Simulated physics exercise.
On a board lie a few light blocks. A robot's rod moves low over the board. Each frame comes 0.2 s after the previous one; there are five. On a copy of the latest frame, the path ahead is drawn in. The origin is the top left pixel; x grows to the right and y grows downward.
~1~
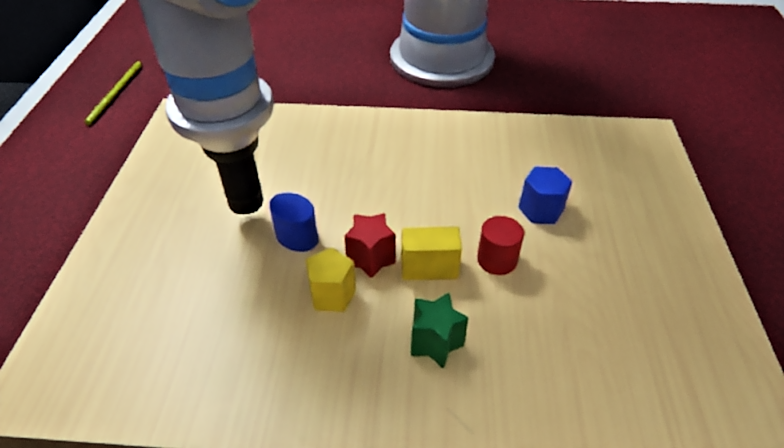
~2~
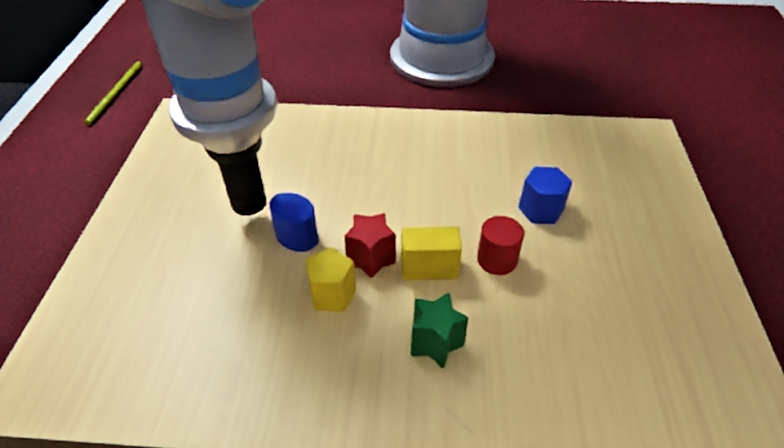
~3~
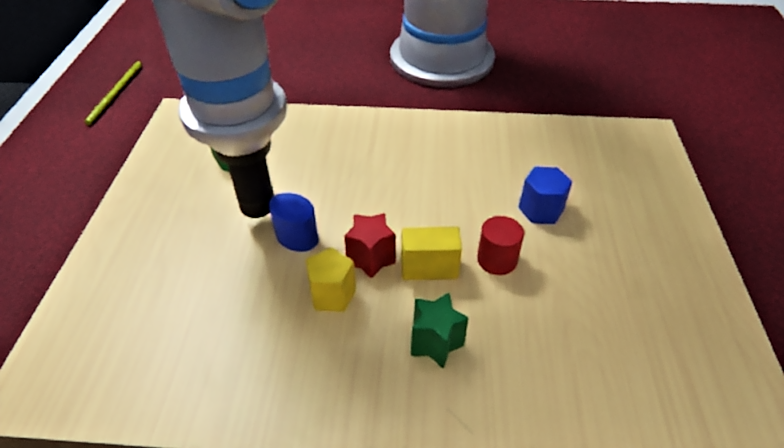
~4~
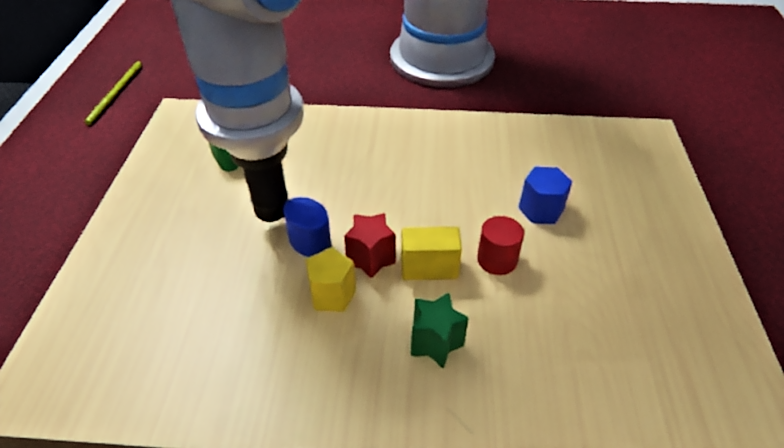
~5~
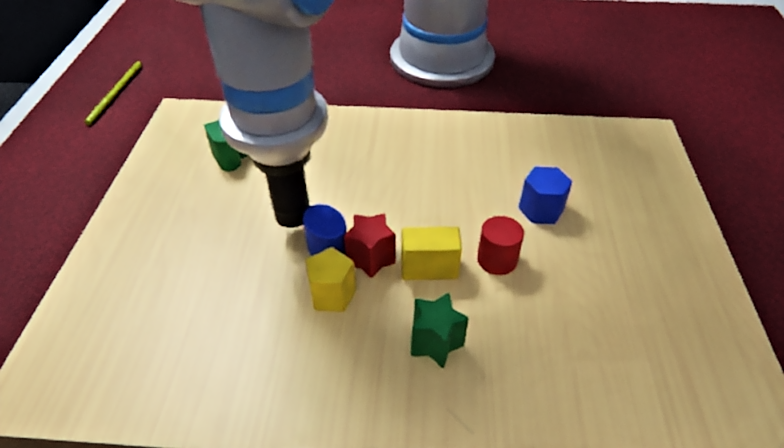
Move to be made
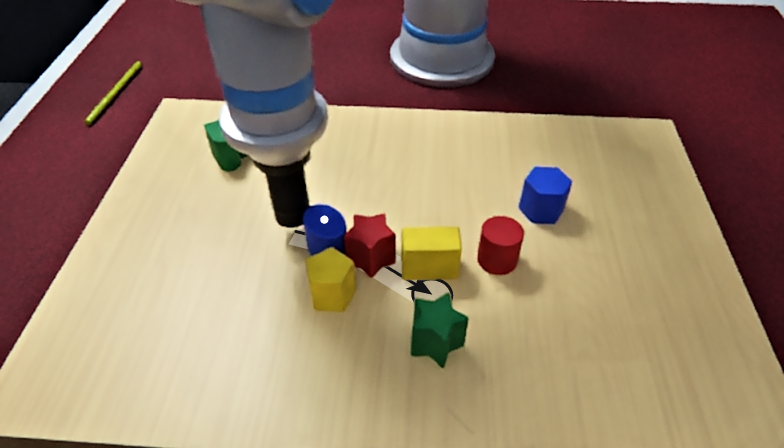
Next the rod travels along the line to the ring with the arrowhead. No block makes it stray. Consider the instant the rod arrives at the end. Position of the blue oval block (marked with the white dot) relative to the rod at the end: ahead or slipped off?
The blue oval block slips off.
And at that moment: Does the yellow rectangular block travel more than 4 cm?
It seems so.
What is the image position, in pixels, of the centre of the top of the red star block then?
The centre of its top face lies at (476, 276).
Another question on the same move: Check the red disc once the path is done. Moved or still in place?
The push reaches it.
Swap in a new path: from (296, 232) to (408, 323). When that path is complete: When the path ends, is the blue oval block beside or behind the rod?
No, I don't think so.
The line goes from (296, 232) by way of (366, 255) to (432, 294); the dot is on the blue oval block.
What follows on the original path. One third of the way, rod (342, 230); blue oval block (358, 243), turned 50° clockwise; yellow five-sided block (326, 273); red star block (397, 233), turned 30° anticlockwise; yellow rectangular block (451, 240), turned 15° clockwise.
Two thirds of the way, rod (387, 252); blue oval block (377, 269), turned 120° clockwise; yellow five-sided block (324, 277), turned 20° clockwise; red star block (429, 250), turned 50° anticlockwise; yellow rectangular block (480, 247); red disc (521, 225).
At the end, rod (433, 280); blue oval block (382, 276), turned 145° clockwise; yellow five-sided block (324, 277), turned 20° clockwise; red star block (476, 276), turned 75° anticlockwise; yellow rectangular block (521, 257), turned 15° anticlockwise; red disc (526, 223).
